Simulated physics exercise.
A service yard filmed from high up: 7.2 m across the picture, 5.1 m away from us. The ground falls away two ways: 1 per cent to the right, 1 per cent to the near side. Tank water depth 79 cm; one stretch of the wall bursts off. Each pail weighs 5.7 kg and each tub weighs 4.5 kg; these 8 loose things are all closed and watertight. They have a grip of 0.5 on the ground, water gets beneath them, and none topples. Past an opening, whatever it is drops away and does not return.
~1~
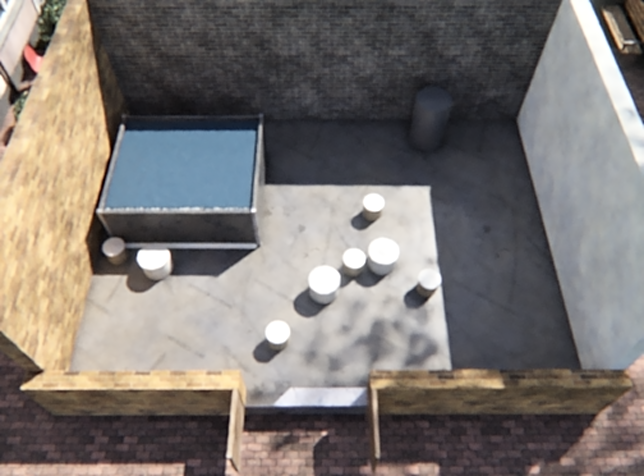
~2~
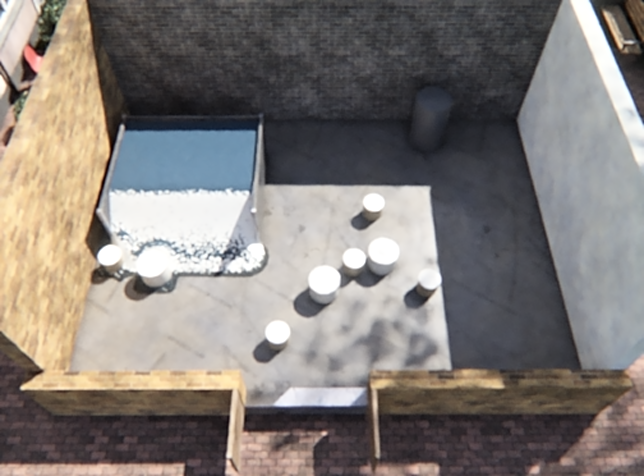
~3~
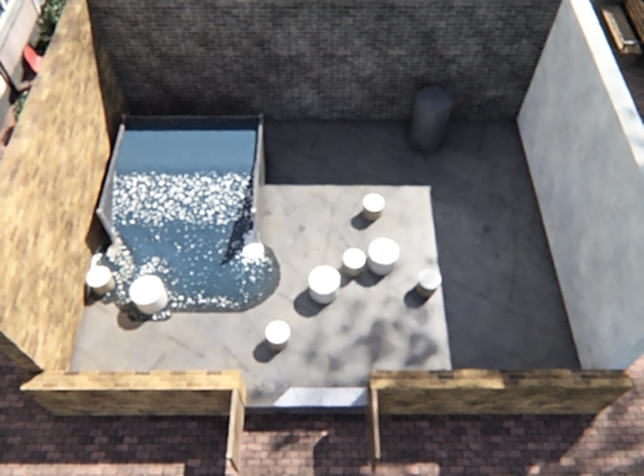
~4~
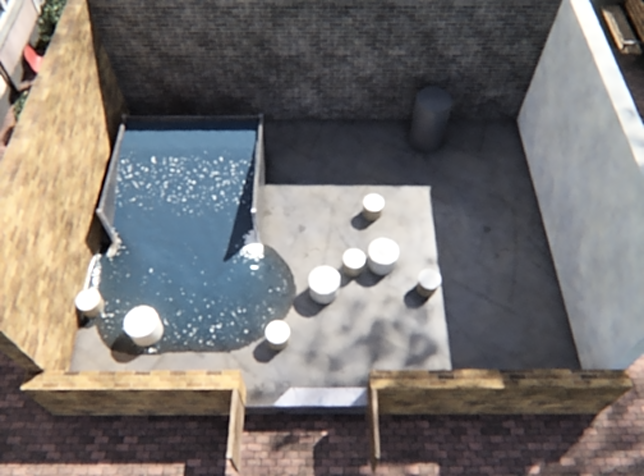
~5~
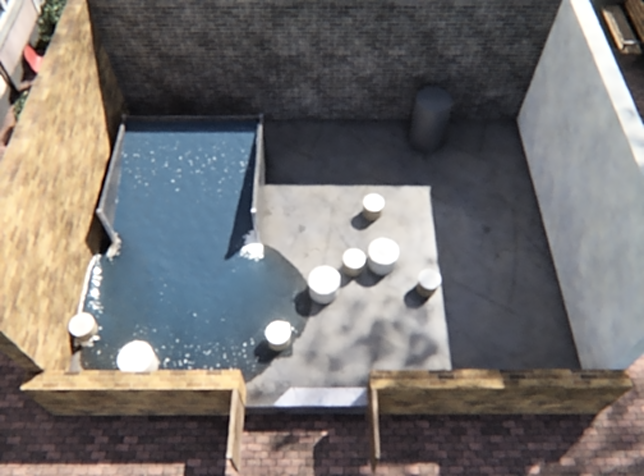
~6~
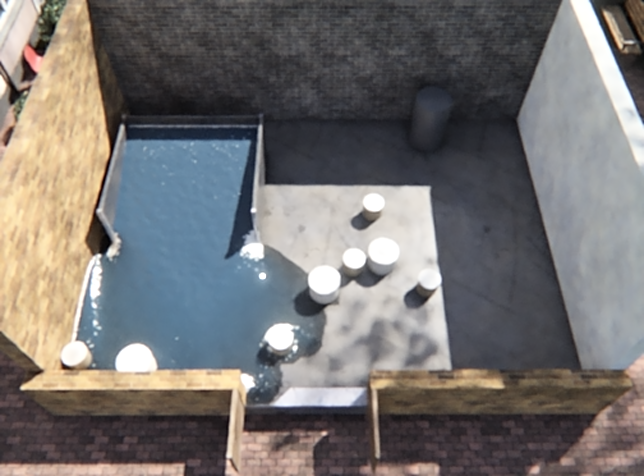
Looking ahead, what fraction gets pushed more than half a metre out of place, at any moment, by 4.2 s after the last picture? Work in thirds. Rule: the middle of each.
The proportion hits two thirds or exceeds it.
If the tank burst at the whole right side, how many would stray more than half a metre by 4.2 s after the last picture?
In that case the number is 5.
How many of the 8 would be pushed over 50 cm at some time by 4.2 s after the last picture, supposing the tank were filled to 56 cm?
So the tally would be 7.
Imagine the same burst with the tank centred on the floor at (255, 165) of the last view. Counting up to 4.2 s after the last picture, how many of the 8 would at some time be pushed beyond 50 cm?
In that case 6 of them.
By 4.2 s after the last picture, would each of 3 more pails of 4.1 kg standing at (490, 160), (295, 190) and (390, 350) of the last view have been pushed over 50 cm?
Respectively: Doesn't reach it; doesn't reach it; tops it.
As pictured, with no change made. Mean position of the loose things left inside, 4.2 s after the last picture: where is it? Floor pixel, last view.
Close to (383, 237).
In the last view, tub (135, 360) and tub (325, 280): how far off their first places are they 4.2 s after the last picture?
100 cm, then 350 cm.
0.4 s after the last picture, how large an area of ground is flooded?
Flooded: Near 13 m2.
Then, 0.4 s after the last picture 3 of 8 are over 50 cm from their spots; 2 afloat.
Then, 1.5 s after the last picture 3 of 8 are over 50 cm from their spots; 2 afloat.
Then, 2.8 s after the last picture 5 of 8 are over 50 cm from their spots; 3 afloat.
Then, 4.2 s after the last picture 7 of 8 are over 50 cm from their spots, and 7 have been at some point; 4 afloat.
